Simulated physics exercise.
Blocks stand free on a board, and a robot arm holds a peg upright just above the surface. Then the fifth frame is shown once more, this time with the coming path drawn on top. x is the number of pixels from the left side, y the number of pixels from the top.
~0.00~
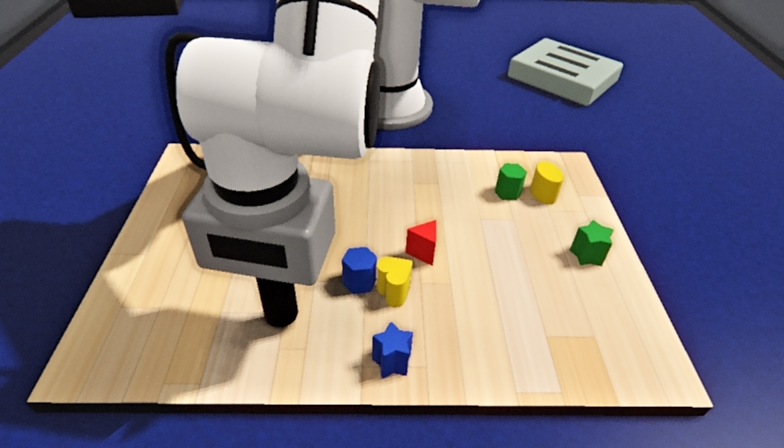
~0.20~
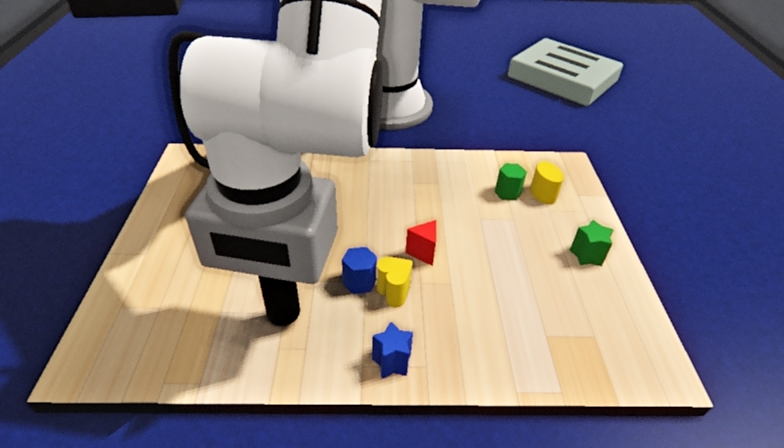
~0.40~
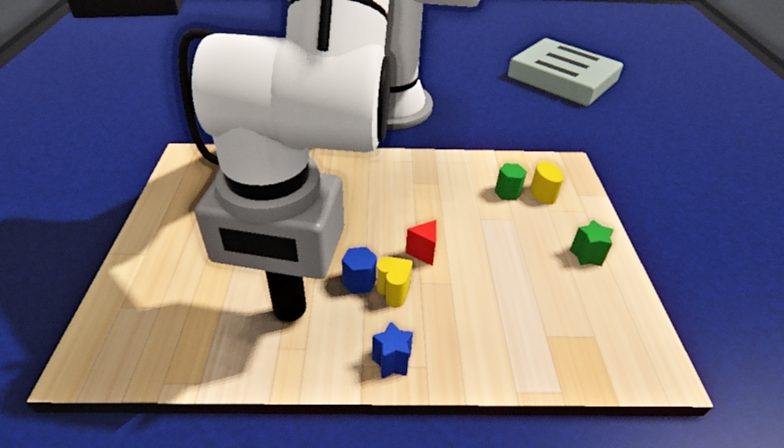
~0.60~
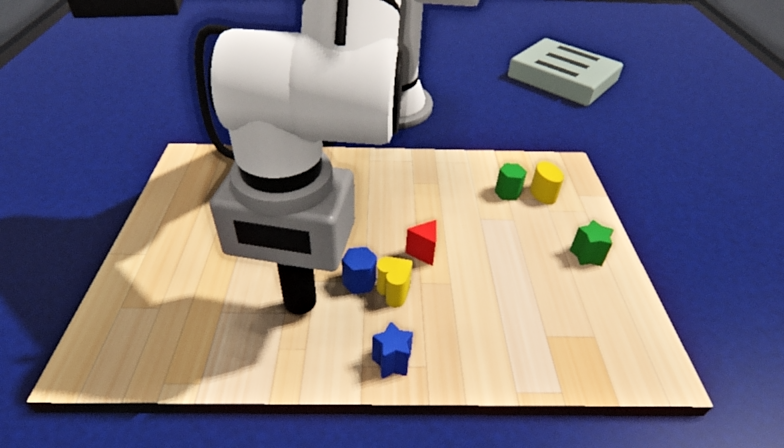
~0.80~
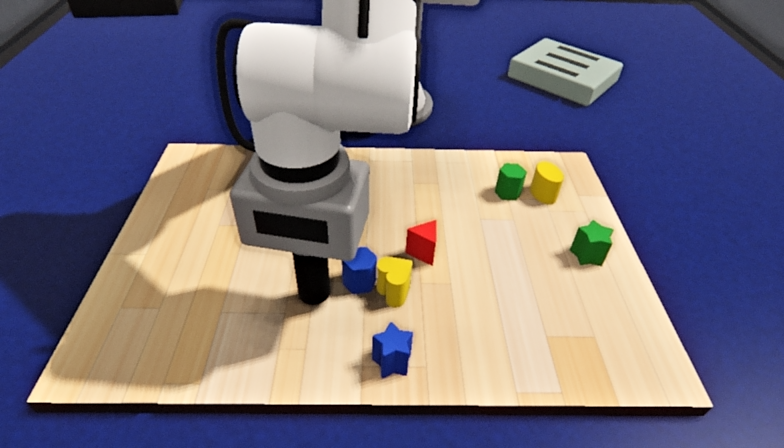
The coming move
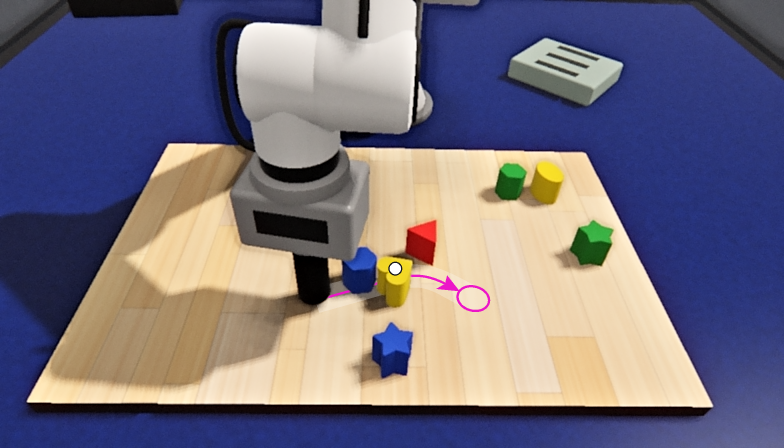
A white and grey robot arm holds a black peg upright over the left part of a pale wooden board on a blue surface, seen from above at a fixed angle. Near the middle sit a blue block, a yellow block, a red triangle and a blue star, with green and yellow blocks farther right. The arm slides the peg rightward and slightly away, nearing the blue block, while every block stays still.
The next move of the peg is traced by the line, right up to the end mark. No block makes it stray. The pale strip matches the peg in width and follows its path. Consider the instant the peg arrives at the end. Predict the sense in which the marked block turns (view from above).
It turns clockwise.
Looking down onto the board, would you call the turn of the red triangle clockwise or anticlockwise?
Rotation: Clockwise.
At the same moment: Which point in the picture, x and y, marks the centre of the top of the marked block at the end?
So, by the moment the path ends, you'll find the top centre of the marked block at (442, 281).
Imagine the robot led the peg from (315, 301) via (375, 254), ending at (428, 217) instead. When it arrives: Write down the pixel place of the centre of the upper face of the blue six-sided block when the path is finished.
The middle of its upper face should be somewhere near (401, 244).
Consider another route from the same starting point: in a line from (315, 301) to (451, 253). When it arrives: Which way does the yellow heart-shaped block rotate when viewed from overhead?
The block spins clockwise.
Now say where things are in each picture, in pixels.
In the first frame, tip of the peg (282, 315), middles of tops, blue six-sided block (359, 257), yellow heart-shaped block (395, 269), red triangle (426, 230).
In the second frame, peg (284, 314), nothing pushed.
In the third frame, peg (290, 310), nothing pushed.
In the fourth frame, peg (301, 303), nothing pushed.
In the fifth frame, peg (315, 294), blue six-sided block (359, 257), yellow heart-shaped block (395, 269), red triangle (426, 230).
The line goes from (315, 301) via (370, 285) and (423, 276), ending at (473, 298); the dot is on the yellow heart-shaped block.
What follows on the original path. One third of the way, peg (371, 278); blue six-sided block (388, 242), turned 20° anticlockwise; yellow heart-shaped block (404, 267), turned 40° clockwise.
Two thirds of the way, peg (424, 269); blue six-sided block (401, 230), turned 55° anticlockwise; yellow heart-shaped block (432, 273), turned 110° clockwise; red triangle (427, 226), turned 30° clockwise.
At the end, peg (475, 291); blue six-sided block (401, 230), turned 55° anticlockwise; yellow heart-shaped block (442, 281), turned 160° clockwise; red triangle (427, 226), turned 30° clockwise.
